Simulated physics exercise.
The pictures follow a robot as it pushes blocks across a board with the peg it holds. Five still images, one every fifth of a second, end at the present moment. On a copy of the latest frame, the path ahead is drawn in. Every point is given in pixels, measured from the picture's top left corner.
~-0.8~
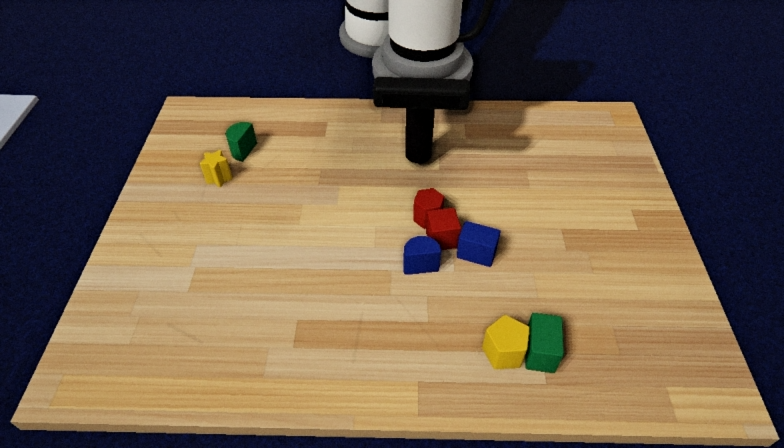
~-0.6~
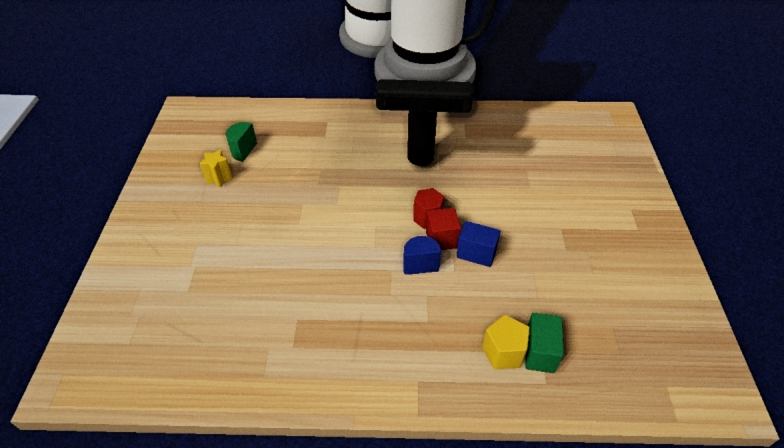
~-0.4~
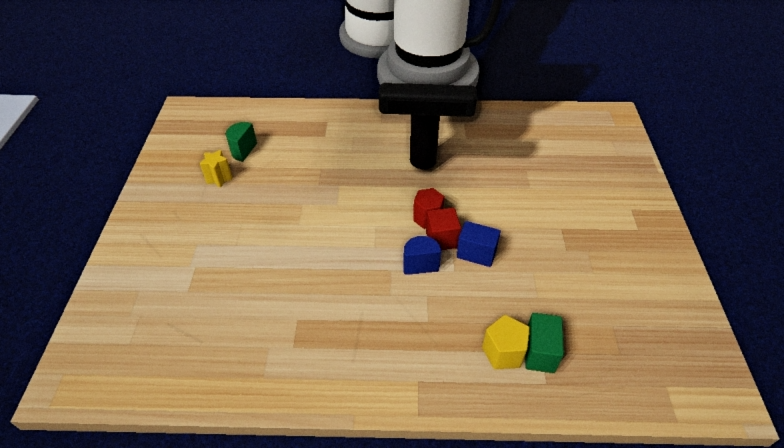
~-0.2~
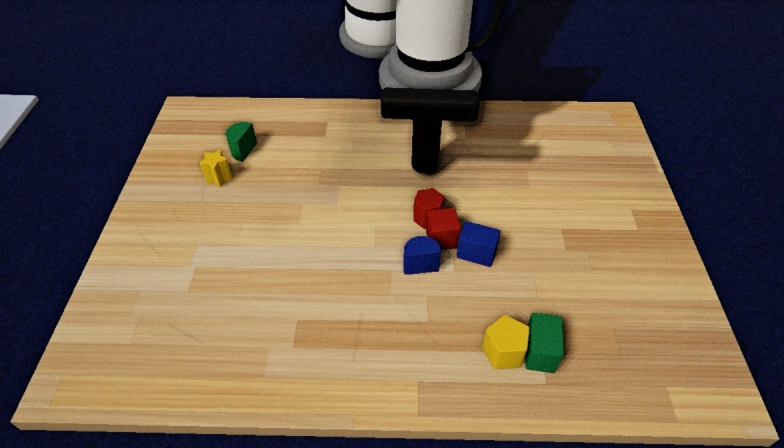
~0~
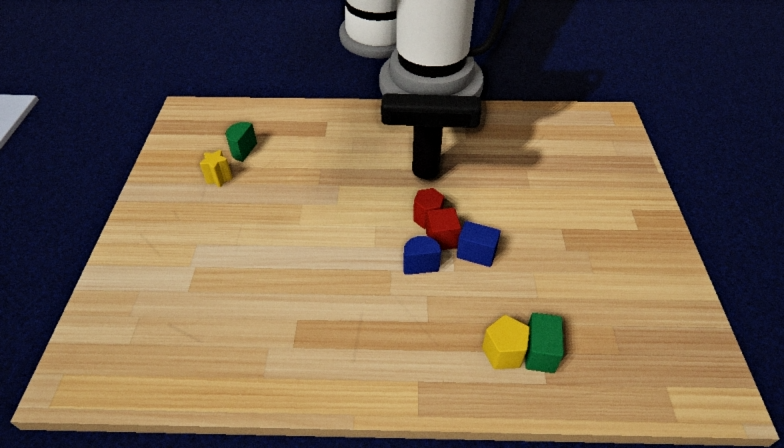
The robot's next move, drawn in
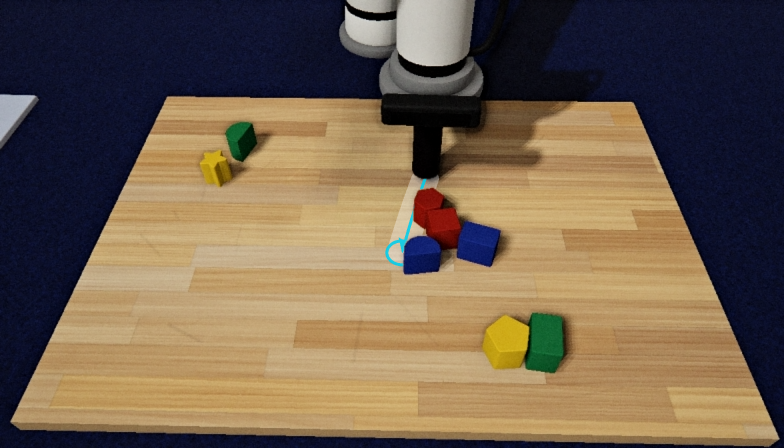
A robot arm with a black peg moved slightly toward the near side of a wooden board, edging closer to a red hexagon, while all the red, blue, yellow and green blocks stayed still.
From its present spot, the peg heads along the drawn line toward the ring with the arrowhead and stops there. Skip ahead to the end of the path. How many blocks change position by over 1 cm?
Three or more blocks.
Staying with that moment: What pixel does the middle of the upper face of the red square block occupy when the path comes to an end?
The middle of its upper face will lie at (460, 252).
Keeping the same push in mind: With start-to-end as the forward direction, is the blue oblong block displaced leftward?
Short answer: Yes.
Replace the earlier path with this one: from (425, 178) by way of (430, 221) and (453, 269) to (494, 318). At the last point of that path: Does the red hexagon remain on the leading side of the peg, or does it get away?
Most likely the red hexagon slides off.
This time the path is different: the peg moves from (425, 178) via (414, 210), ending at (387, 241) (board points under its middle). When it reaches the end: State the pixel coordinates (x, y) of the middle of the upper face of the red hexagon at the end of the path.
Final place: (420, 226).
Drawn move, straight from (425, 178) to (402, 253).
On the path given first. One third of the way, peg at (418, 193); nothing pushed yet.
Two thirds of the way, peg at (410, 218); red hexagon at (427, 224), turned 25° anticlockwise; red square block at (451, 239), turned 30° anticlockwise; blue oblong block at (490, 238), turned 25° anticlockwise.
At the end, peg at (402, 245); blue half-round block at (420, 266), turned 45° clockwise; red hexagon at (430, 244), turned 50° anticlockwise; red square block at (460, 252), turned 50° anticlockwise; blue oblong block at (495, 239), turned 40° anticlockwise.
